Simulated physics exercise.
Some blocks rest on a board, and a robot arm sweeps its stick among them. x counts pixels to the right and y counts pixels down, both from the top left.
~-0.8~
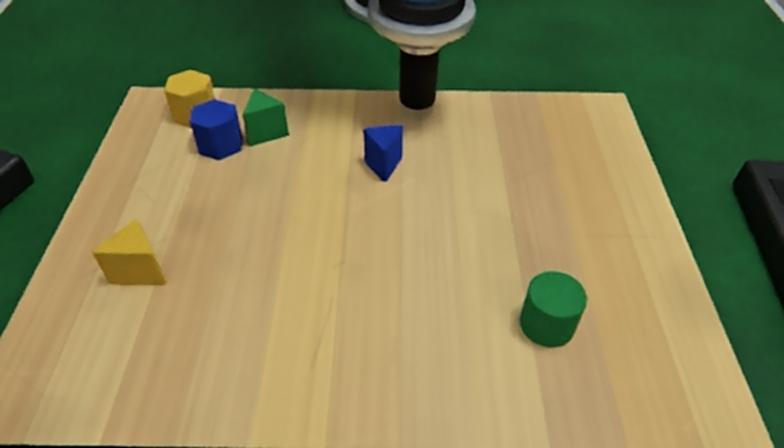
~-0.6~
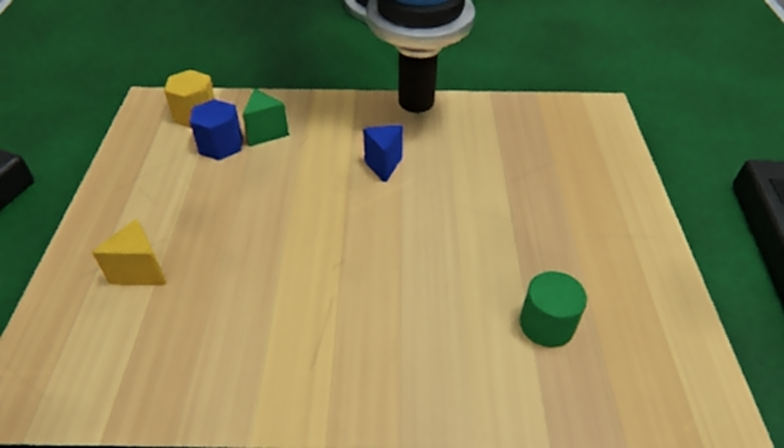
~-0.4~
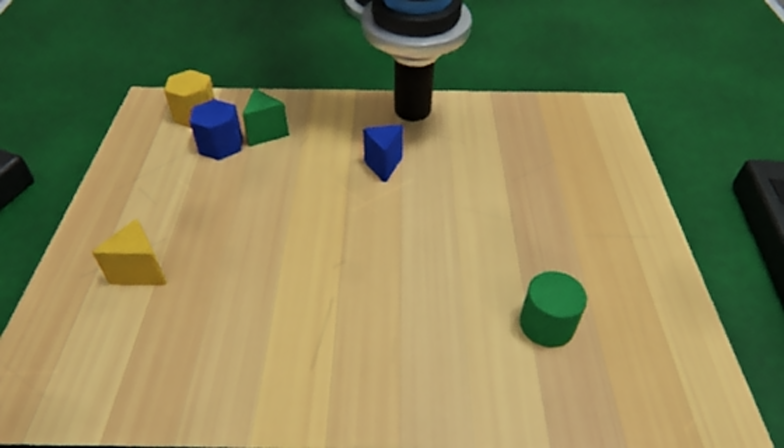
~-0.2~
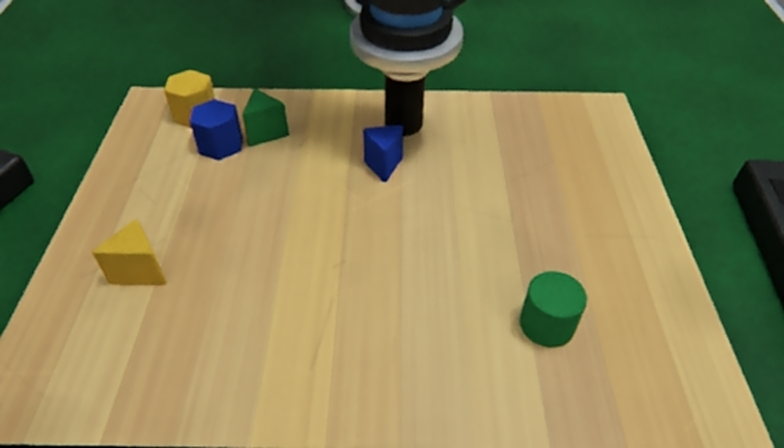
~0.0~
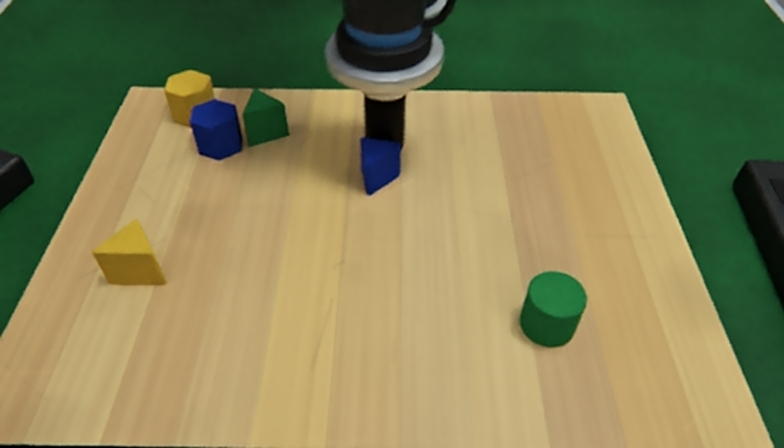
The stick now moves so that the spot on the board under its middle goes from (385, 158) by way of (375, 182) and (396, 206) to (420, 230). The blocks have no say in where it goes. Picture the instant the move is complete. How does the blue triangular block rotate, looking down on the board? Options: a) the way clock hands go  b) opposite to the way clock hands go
I'll go with a - the way clock hands go.
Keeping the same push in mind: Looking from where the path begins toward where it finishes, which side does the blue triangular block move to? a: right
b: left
The answer is a.
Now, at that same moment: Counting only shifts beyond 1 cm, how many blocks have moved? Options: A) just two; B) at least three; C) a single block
That would be C.
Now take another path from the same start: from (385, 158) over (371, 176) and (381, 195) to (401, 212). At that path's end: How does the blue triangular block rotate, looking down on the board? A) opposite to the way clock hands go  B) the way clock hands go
The one that fits is B, the way clock hands go.
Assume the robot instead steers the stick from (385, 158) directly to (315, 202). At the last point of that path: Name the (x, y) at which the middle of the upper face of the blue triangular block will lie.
My best guess is (359, 173).
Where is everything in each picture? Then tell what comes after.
In the first picture, stick tip at (417, 100); block tops, blue triangular block at (384, 134).
In the second picture, stick at (416, 103); blocks unchanged.
In the third picture, stick at (413, 112); blocks unchanged.
In the fourth picture, stick at (404, 126); blocks unchanged.
In the fifth picture, stick at (385, 145); blue triangular block at (377, 147).
On the path given first. One third of the way, stick at (375, 169); blue triangular block at (366, 173).
Two thirds of the way, stick at (396, 193); blue triangular block at (368, 190), turned 35° clockwise.
At the end, stick at (421, 217); blue triangular block at (368, 191), turned 40° clockwise.
